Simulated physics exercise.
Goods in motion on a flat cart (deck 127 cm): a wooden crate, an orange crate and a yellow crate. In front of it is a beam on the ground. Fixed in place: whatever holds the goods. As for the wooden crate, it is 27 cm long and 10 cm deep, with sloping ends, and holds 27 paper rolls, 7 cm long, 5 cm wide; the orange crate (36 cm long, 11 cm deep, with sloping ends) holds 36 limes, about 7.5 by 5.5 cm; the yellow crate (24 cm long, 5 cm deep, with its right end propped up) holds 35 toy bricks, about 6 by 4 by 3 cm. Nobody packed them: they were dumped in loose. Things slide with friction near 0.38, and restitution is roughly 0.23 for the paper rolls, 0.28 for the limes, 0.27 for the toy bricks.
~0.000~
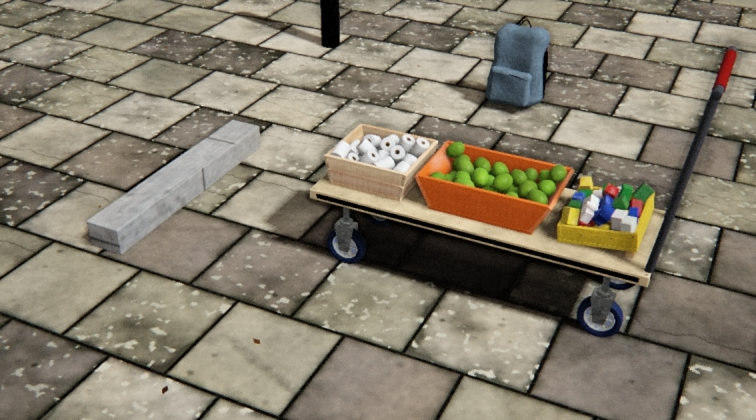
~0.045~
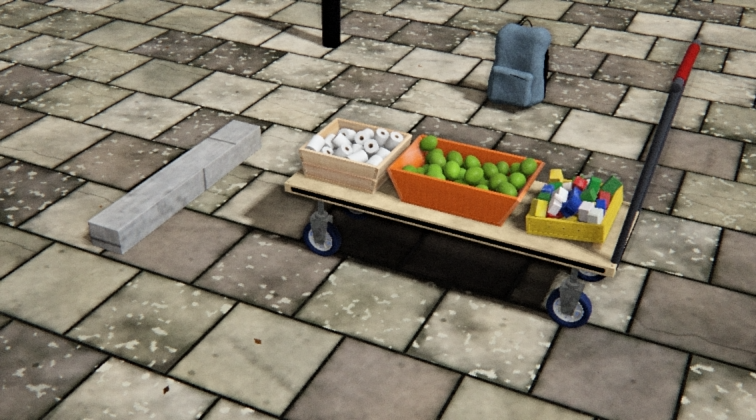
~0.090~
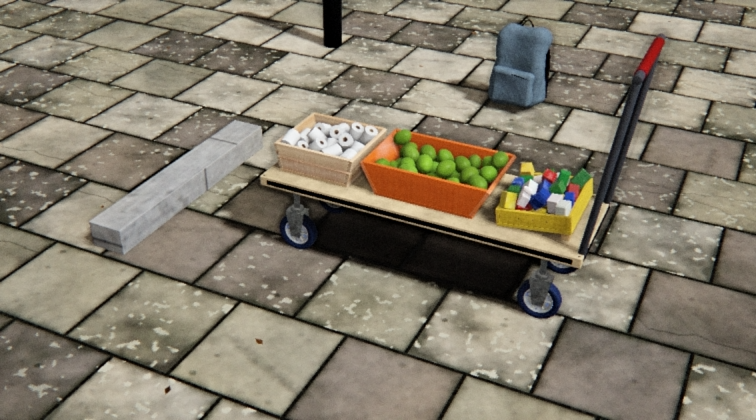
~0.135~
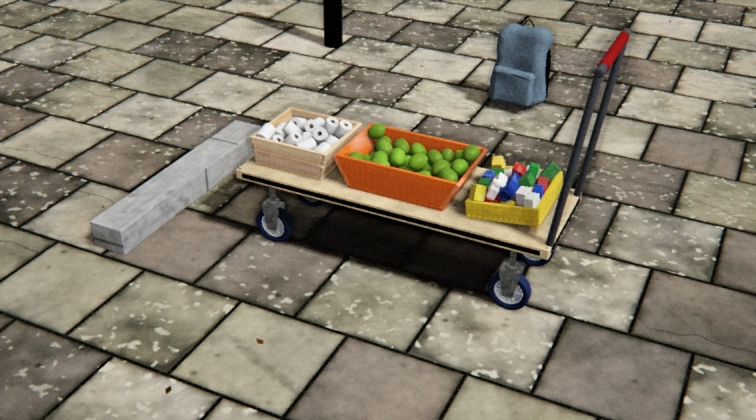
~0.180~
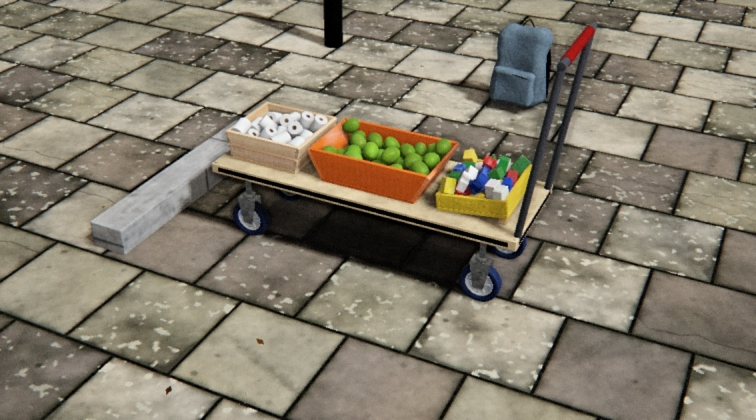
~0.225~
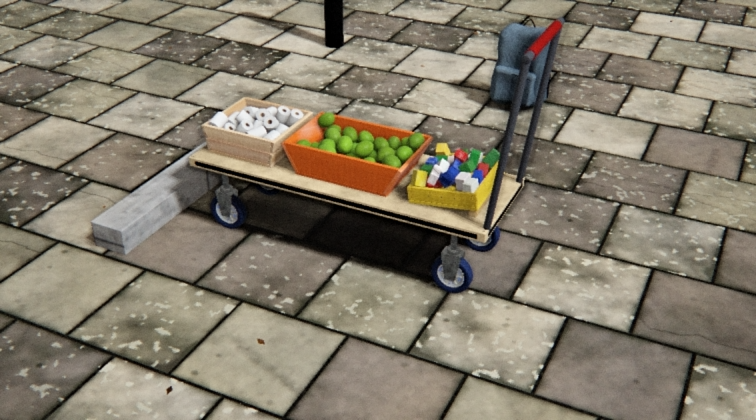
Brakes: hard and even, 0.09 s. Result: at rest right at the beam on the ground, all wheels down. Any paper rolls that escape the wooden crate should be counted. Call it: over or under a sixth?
Under.
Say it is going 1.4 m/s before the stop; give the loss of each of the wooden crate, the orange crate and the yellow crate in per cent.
Wooden crate 0 %, orange crate 0 %, yellow crate 0 %.
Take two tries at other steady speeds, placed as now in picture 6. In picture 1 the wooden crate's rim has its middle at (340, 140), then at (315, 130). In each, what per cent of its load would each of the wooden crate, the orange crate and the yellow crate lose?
Wooden crate 0 then 0, orange crate 0 then 0, yellow crate 20 then 10 per cent.
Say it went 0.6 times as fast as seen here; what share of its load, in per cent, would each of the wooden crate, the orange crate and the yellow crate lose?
Wooden crate 0, orange crate 0, yellow crate 20 per cent.
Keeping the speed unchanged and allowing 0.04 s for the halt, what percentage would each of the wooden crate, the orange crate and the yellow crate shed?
Result - wooden crate: 10 percent, orange crate: 10 percent, yellow crate: 40 percent.
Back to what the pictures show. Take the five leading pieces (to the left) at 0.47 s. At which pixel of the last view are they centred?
Roughly at (200, 109).
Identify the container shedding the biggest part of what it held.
That's the yellow crate.
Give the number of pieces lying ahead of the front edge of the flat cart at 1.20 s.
About 1.
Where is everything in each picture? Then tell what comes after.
In the first picture (places track the rim corner closest to us here), wooden crate (404, 174); orange crate (549, 206); 75 cm to go; all still inside.
Wooden crate (376, 167); orange crate (518, 199); 63 cm to go, in the second picture.
Wooden crate (350, 160); orange crate (487, 191); 52 cm to go, in the third picture.
Wooden crate (323, 153); orange crate (457, 183); 40 cm to go, in the fourth picture.
Wooden crate (297, 147); orange crate (427, 176); 29 cm to go, in the fifth picture.
Wooden crate (272, 141); orange crate (399, 169); 17 cm to go; all still inside, in the sixth picture.
After 0.25 s, the brake bites.
After 0.35 s, the wooden crate has all 27, the orange crate has all 36 and the yellow crate is down by 2 of 35.
After 0.47 s, the wooden crate has all 27, the orange crate is down by 1 of 36 and the yellow crate is down by 7 of 35.
After 0.70 s, the wooden crate is down by 1 of 27, the orange crate is down by 3 of 36 and the yellow crate is down by 9 of 35.
When it is over (at 1.20 s), the wooden crate is down by 1 of 27, the orange crate is down by 3 of 36 and the yellow crate is down by 9 of 35. Asked share, 1 of 27, 4 per cent.
